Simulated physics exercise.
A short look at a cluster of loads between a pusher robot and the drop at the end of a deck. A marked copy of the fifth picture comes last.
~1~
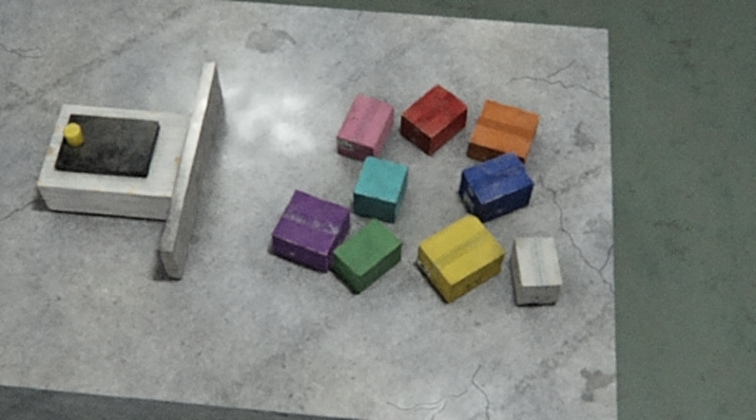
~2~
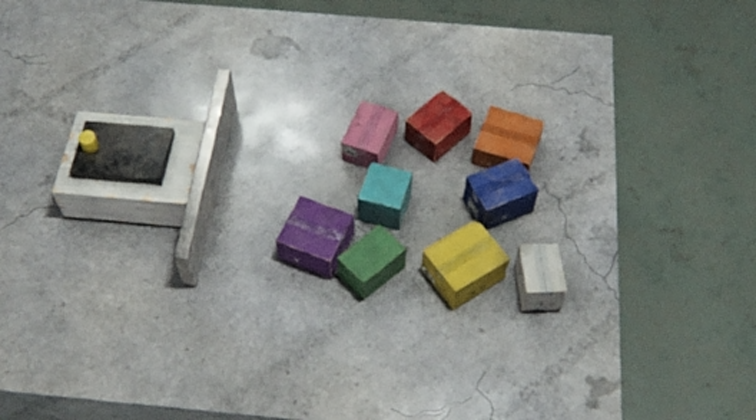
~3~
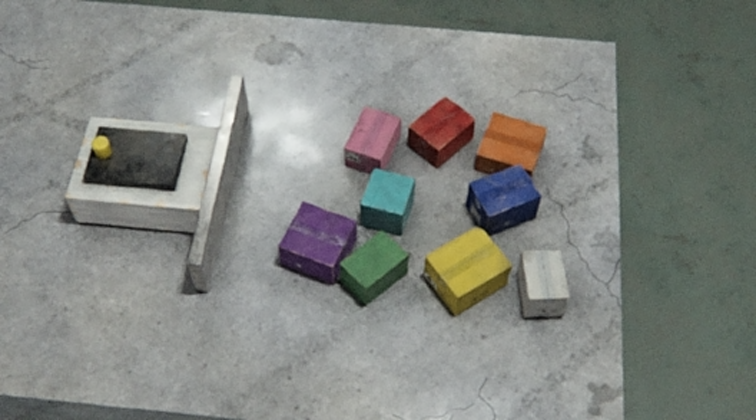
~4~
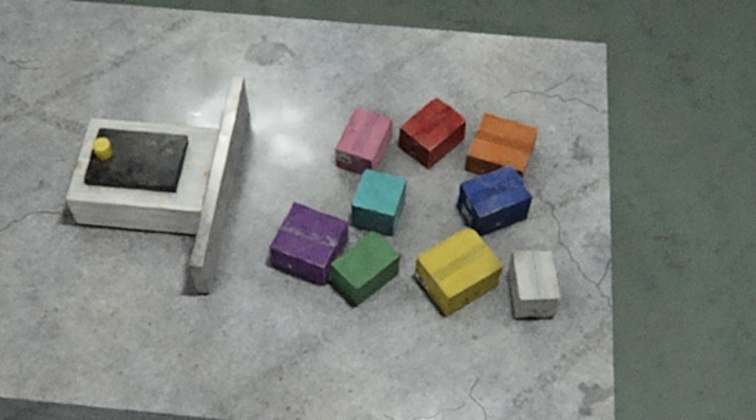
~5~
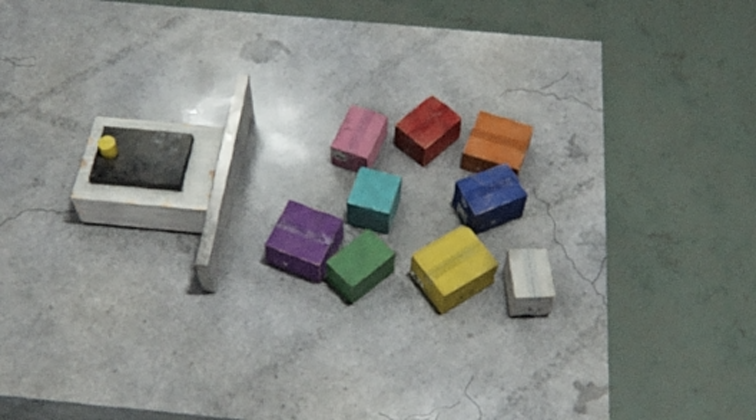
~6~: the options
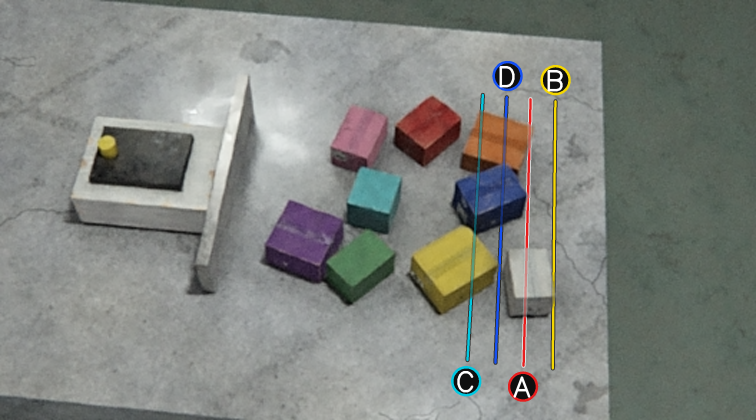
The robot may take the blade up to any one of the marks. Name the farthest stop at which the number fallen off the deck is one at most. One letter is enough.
No farther than C.
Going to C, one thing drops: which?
The white box.
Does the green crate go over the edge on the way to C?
No.
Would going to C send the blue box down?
By then, no.
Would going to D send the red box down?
No.
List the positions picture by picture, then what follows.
The first picture shows white box (535, 271); green crate (368, 256); robot (115, 145).
The second picture shows robot (130, 152); turquoise crate (386, 196).
The third picture shows robot (144, 158); blue box (502, 201).
The fourth picture shows robot (144, 159); yellow box (458, 270).
The fifth picture shows robot (149, 158); white box (528, 282); green crate (361, 266); orange box (497, 148).
On the copy, A at (527, 222); B at (554, 224); C at (476, 217); D at (502, 219).
On C. First, robot (239, 166); green crate (390, 274); purple parcel (344, 239).
Then, robot (329, 174); white box (578, 294); yellow box (542, 256).
Finally, robot (398, 180); white box over the edge; yellow box (598, 252); one fallen.
By contrast, A drops four; B drops six; D drops three.
